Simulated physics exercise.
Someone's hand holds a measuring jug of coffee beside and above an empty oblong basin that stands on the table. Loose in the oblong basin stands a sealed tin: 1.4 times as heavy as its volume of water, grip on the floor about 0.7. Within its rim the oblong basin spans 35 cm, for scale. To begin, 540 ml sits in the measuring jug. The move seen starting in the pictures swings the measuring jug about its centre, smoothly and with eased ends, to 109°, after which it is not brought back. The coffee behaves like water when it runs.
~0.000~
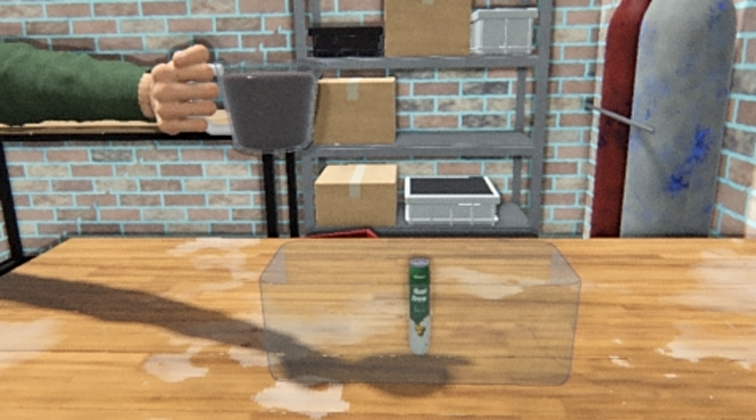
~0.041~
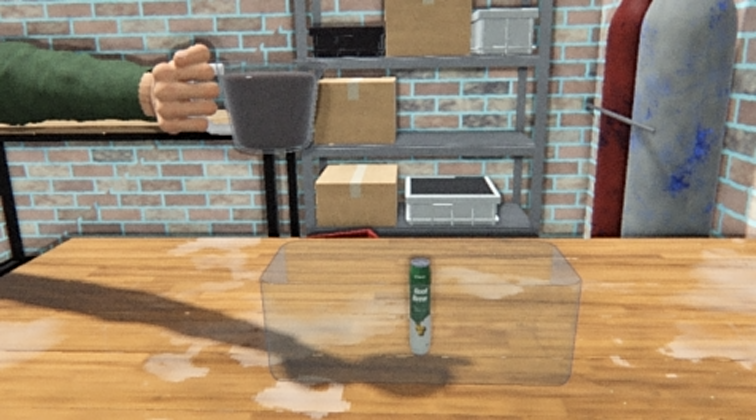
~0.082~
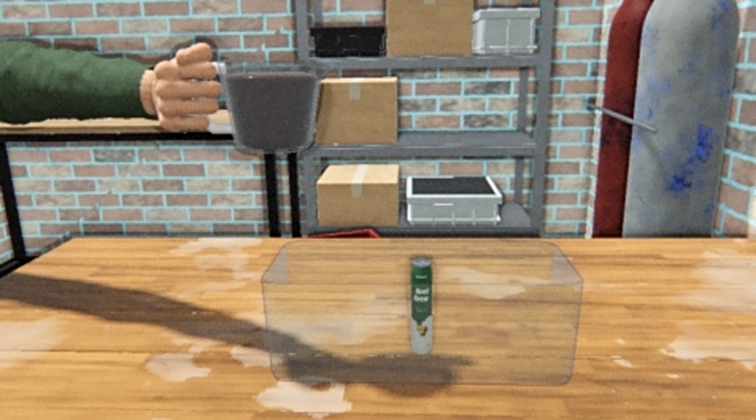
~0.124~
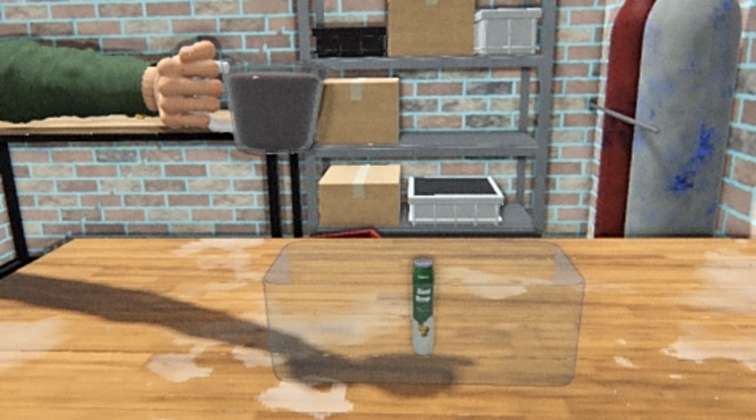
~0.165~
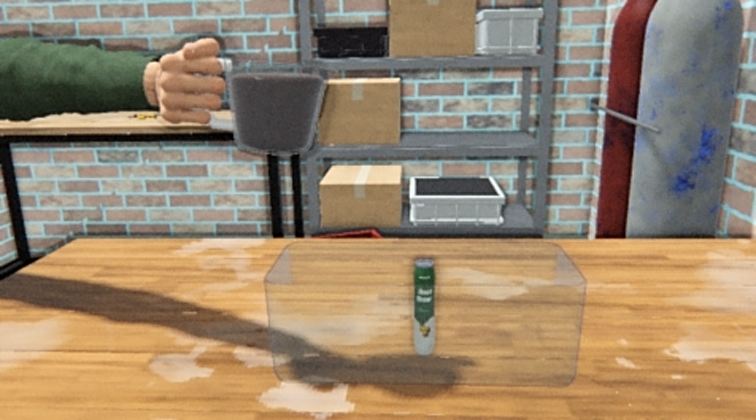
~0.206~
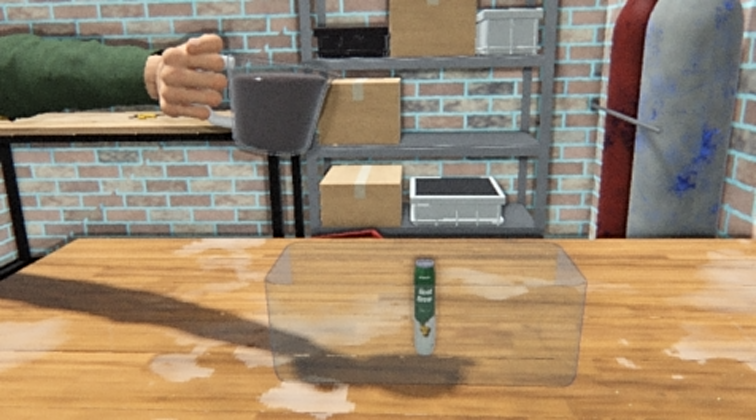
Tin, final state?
Fallen.
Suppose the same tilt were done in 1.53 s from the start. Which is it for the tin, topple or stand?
Outcome - the tin ends up overturned.
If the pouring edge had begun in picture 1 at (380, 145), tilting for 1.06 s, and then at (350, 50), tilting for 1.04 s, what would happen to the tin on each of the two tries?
First it tips over; then it tips over.
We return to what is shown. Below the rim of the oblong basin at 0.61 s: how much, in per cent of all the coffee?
Some 6 per cent.
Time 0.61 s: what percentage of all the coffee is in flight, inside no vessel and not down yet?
28 %.
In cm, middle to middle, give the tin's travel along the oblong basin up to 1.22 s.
Its middle sits about 8 cm from the start.
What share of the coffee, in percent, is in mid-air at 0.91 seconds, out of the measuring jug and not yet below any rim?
Roughly 22 %.
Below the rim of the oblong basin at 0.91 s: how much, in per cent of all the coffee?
I'd put it at roughly 68 per cent.
Then, 0.61 s in, the tilt is 68° and 67 per cent is still to pour; the tin stands where it began.
Then, 0.91 s in, the tilt is 104° and 10 per cent is still to pour; the tin leans 30°.
Then, 1.22 s in, the tilt is 109° and 0 per cent is still to pour; the tin lies on its side.
Then, 1.56 s in, the tilt is 109° and 0 per cent is still to pour; the tin lies on its side.
Finally, the tin lies on its side.
